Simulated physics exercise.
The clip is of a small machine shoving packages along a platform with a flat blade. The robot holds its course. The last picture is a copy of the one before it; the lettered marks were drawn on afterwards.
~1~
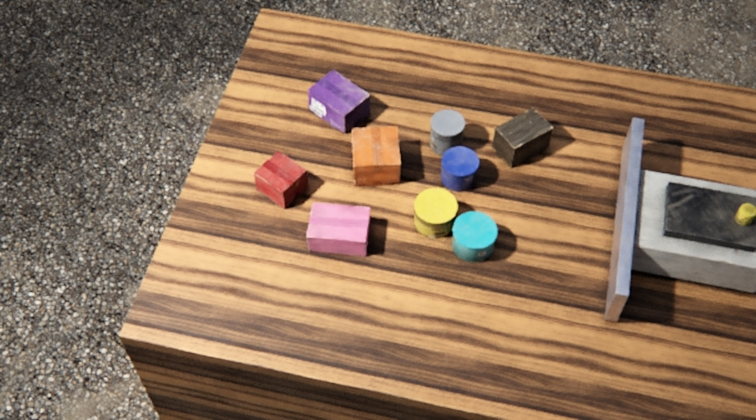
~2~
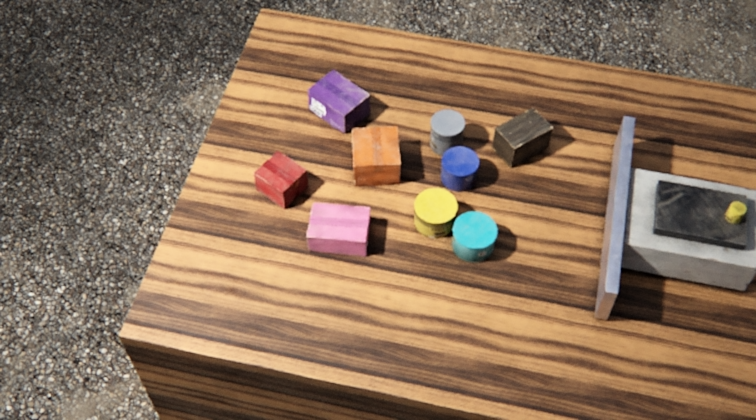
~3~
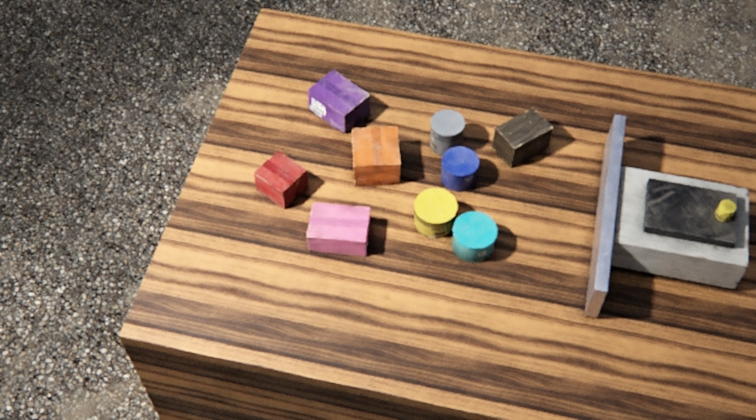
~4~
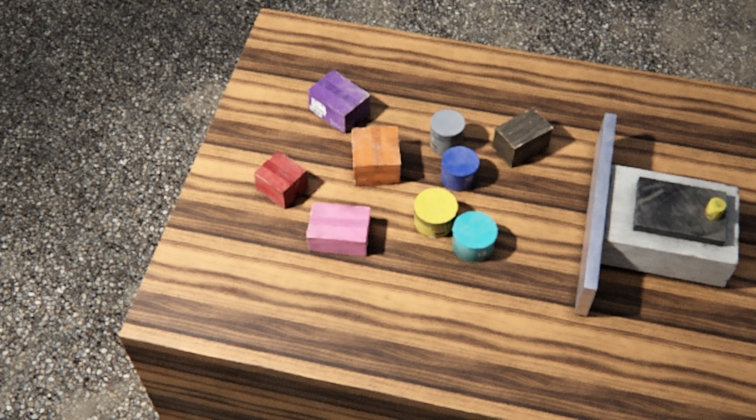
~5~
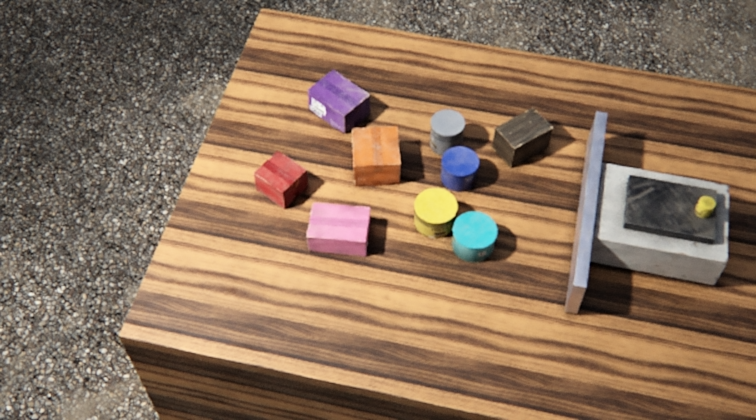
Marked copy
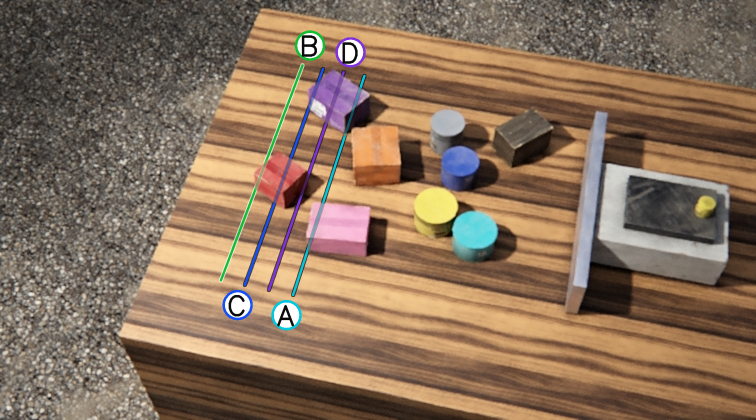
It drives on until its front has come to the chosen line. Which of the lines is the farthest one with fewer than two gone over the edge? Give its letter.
It can go as far as B.
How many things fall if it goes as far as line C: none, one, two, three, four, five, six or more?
In all, none.
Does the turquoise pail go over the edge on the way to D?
By then, no.
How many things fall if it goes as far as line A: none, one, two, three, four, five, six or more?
The count is none.
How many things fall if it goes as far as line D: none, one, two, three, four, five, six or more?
The count is none.
On the marked copy, A at (332, 176); B at (265, 164); C at (287, 168); D at (309, 172).
Following B. Soon after the start, robot (541, 184); black crate (461, 129); grey pail (427, 130).
Later, robot (423, 163); purple parcel (292, 86); red box (275, 182).
In the end, robot (331, 146); red box (197, 167); orange parcel (214, 129); none fallen.
As for the rest, A is within the limit but short; C is within the limit but short; D is within the limit but short.
